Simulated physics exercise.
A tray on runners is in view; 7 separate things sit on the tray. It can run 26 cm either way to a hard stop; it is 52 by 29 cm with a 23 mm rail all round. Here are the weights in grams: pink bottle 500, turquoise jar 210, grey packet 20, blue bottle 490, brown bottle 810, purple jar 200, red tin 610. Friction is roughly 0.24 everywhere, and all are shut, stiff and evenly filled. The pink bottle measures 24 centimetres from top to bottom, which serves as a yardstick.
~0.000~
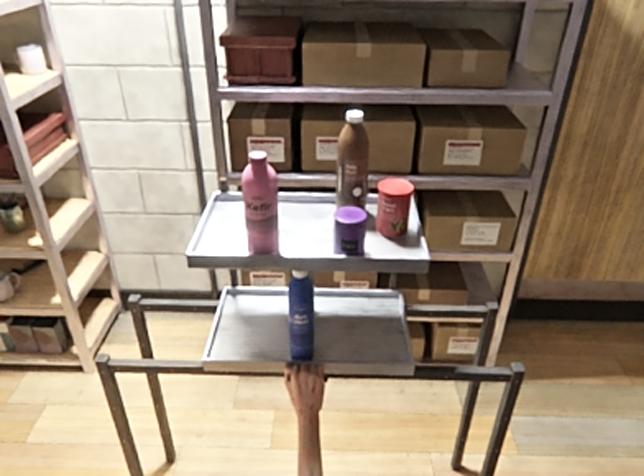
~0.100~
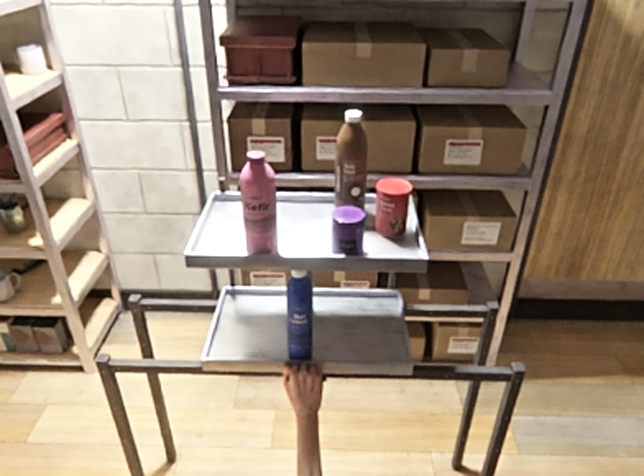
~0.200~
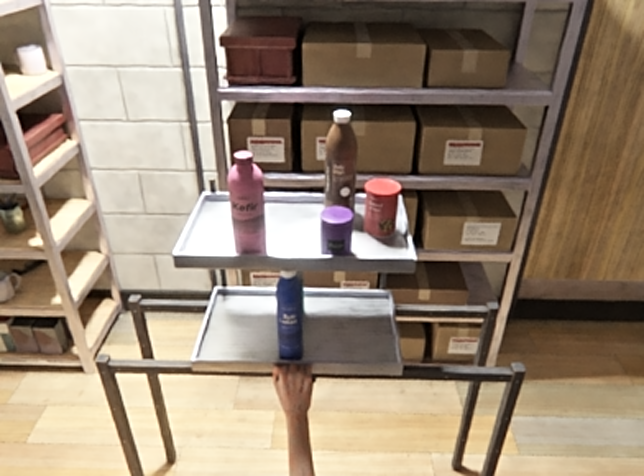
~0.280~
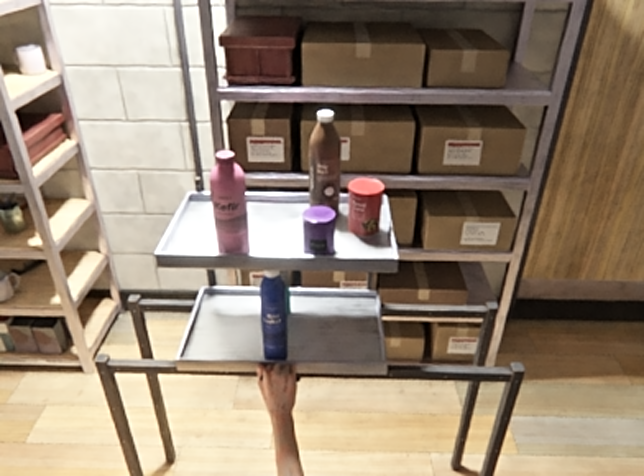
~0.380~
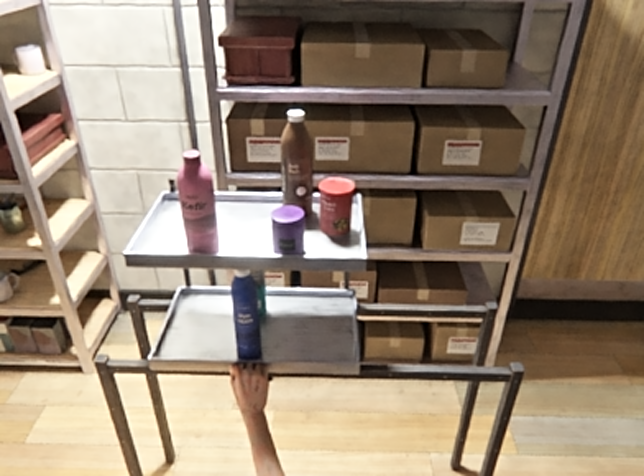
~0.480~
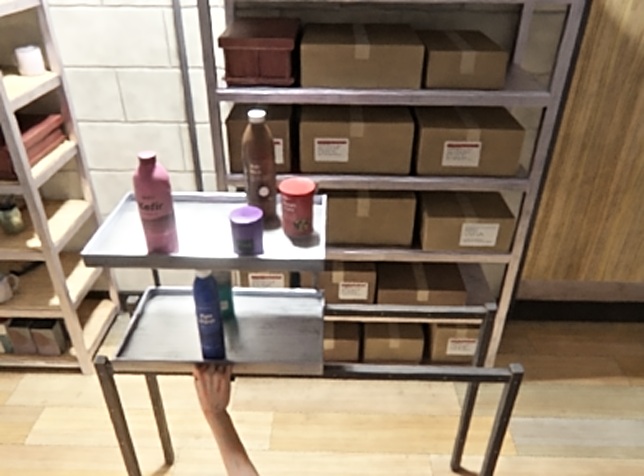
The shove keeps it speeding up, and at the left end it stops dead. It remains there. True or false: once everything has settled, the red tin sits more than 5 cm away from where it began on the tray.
True.
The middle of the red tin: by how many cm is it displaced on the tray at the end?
Displacement: Approx. 23 cm.
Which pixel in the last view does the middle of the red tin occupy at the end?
Rest point: Near (191, 206).
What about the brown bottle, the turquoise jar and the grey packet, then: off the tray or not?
At the end the brown bottle remains on its base, the turquoise jar remains on its base and the grey packet leaves its base.
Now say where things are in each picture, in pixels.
The first frame shows tray midway; red tin (394, 209); pink bottle (261, 205).
The second frame shows tray midway; blue bottle (300, 314).
The third frame shows tray 3 cm left; brown bottle (341, 166); purple jar (336, 233).
The fourth frame shows tray 7 cm left; pink bottle (230, 205).
The fifth frame shows tray 14 cm left; blue bottle (246, 314).
The sixth frame shows tray 23 cm left; red tin (298, 208); brown bottle (260, 166).
By 0.58 s, tray 26 cm left; red tin 7 cm from its spot near (257, 207); blue bottle 6 cm from its spot; grey packet 7 cm from its spot.
By 0.78 s, tray 26 cm left; red tin 19 cm from its spot near (205, 207); pink bottle tilted 25°; blue bottle tilted 23°.
By 1.08 s, tray 26 cm left; pink bottle, grey packet and blue bottle now off the tray; red tin 23 cm from its spot near (191, 206); brown bottle 23 cm from its spot.
By 1.38 s, tray 26 cm left; red tin 23 cm from its spot near (191, 206); turquoise jar 20 cm from its spot; purple jar 23 cm from its spot.
When it is over (1.7 s), off the tray, pink bottle, grey packet and blue bottle; not toppled but over 5 cm from the start, turquoise jar, brown bottle, purple jar and red tin. In the last view, red tin near (191, 206).
